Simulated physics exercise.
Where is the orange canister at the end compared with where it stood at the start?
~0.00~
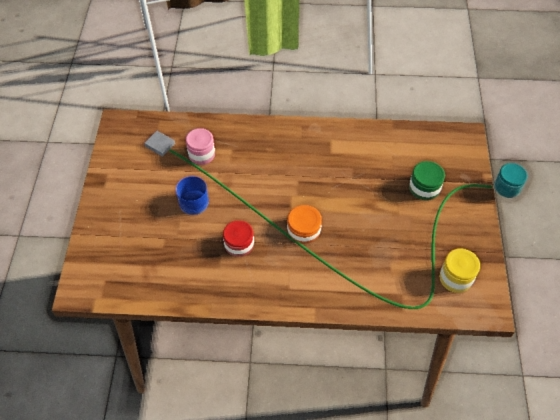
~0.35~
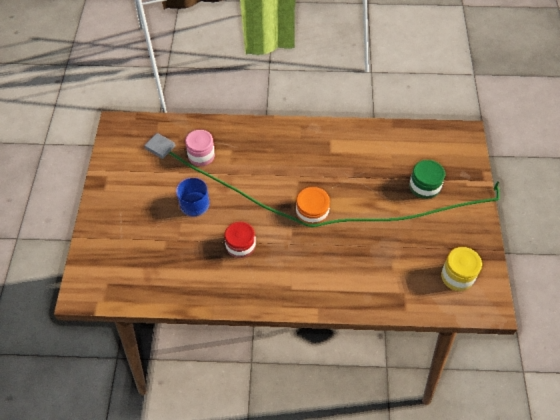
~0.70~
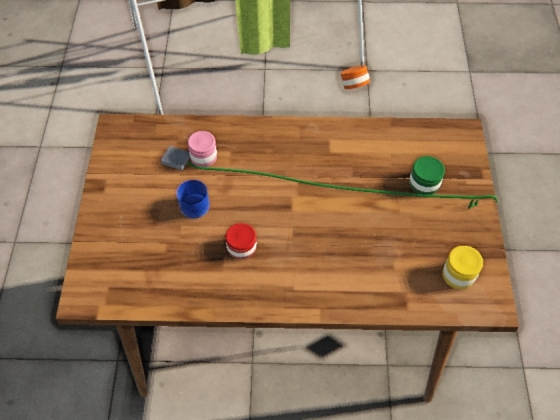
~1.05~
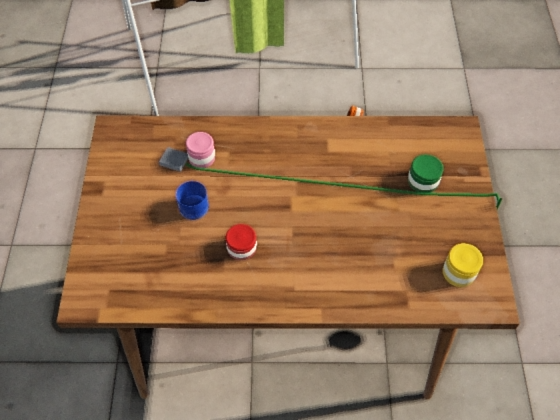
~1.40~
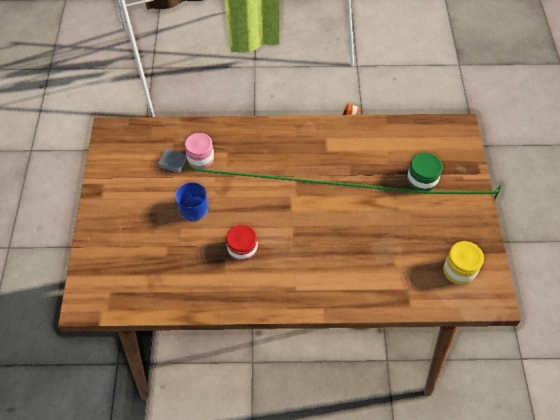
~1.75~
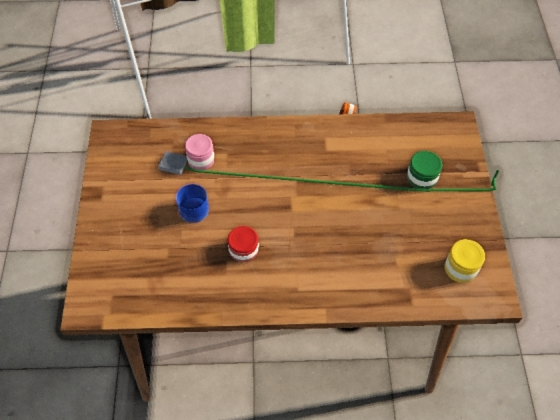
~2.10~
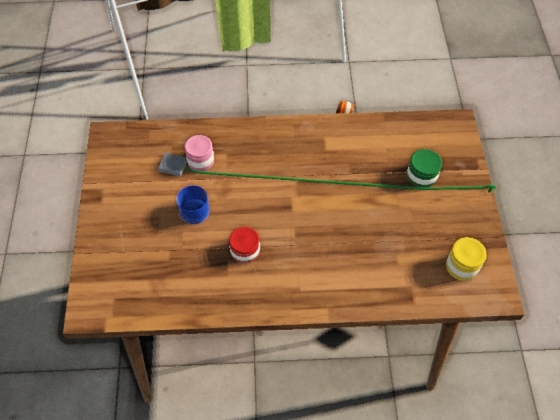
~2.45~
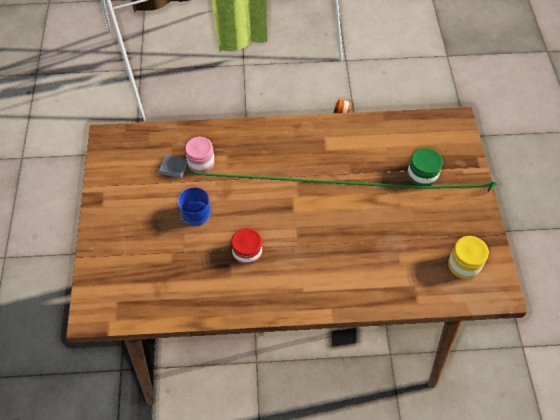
It starts upright near the middle of the tabletop, just right of the red tin. By the end it is off the table, tipped over and partly hidden beyond the far edge.
